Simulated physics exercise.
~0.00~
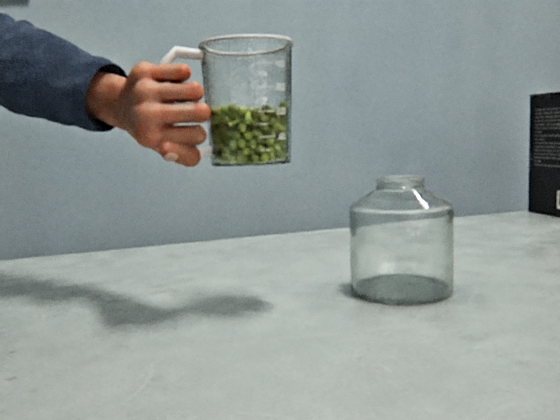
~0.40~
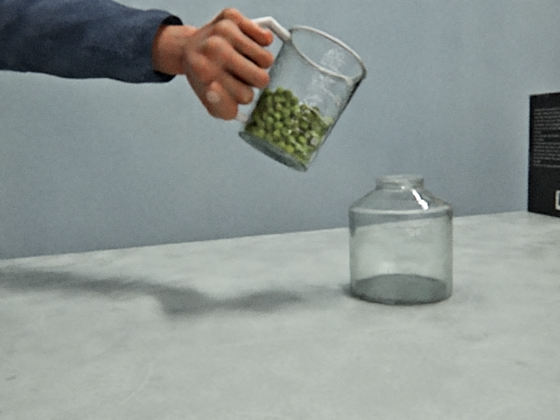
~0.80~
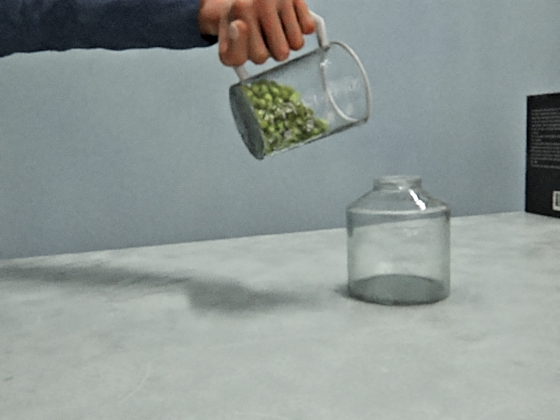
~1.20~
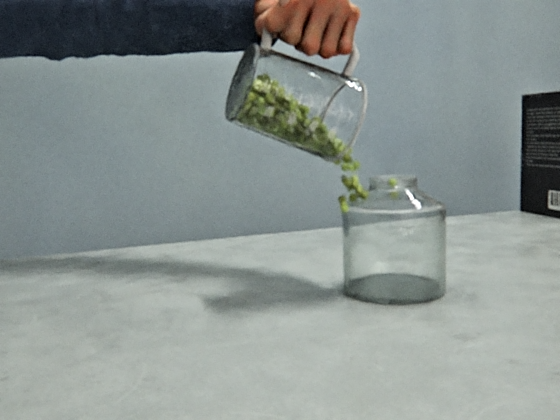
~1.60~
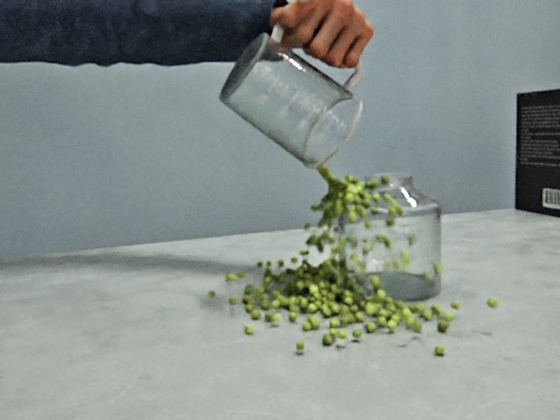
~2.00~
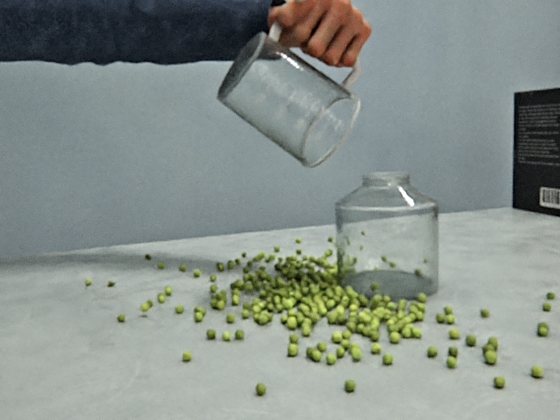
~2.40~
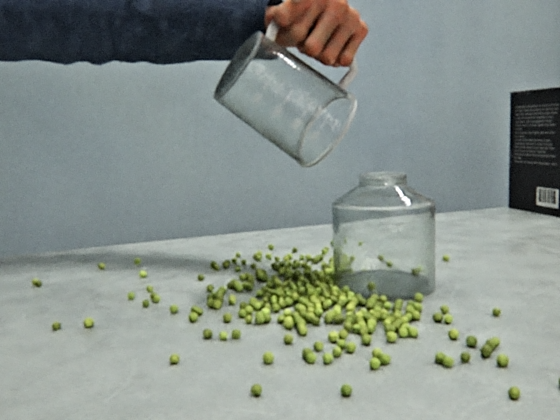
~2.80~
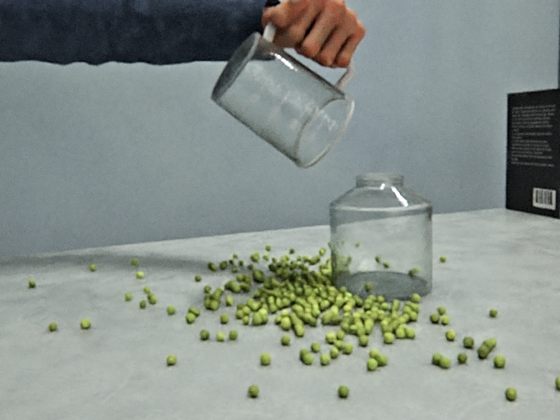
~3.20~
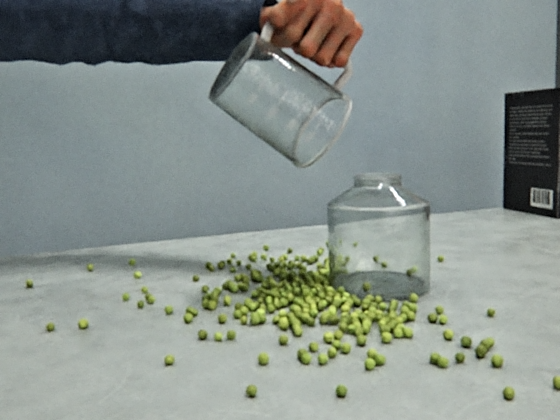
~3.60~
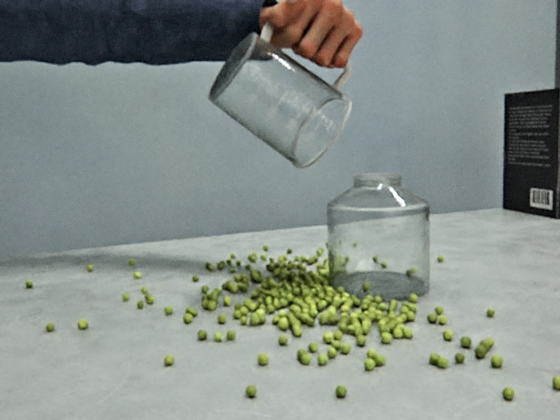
A hand in a dark blue sleeve holds a clear cup partly filled with green peas above a pale grey table, up and to the left of an empty glass jar. The hand carries the cup to the right and tips it toward the jar until it lies on its side. Peas begin to slide over the rim, falling just short of the jar's narrow mouth. As the cup tilts further, the rest rush out, pile up beside the jar and scatter across the table. Finally the peas lie still around the empty jar, with the emptied cup still held tilted above.
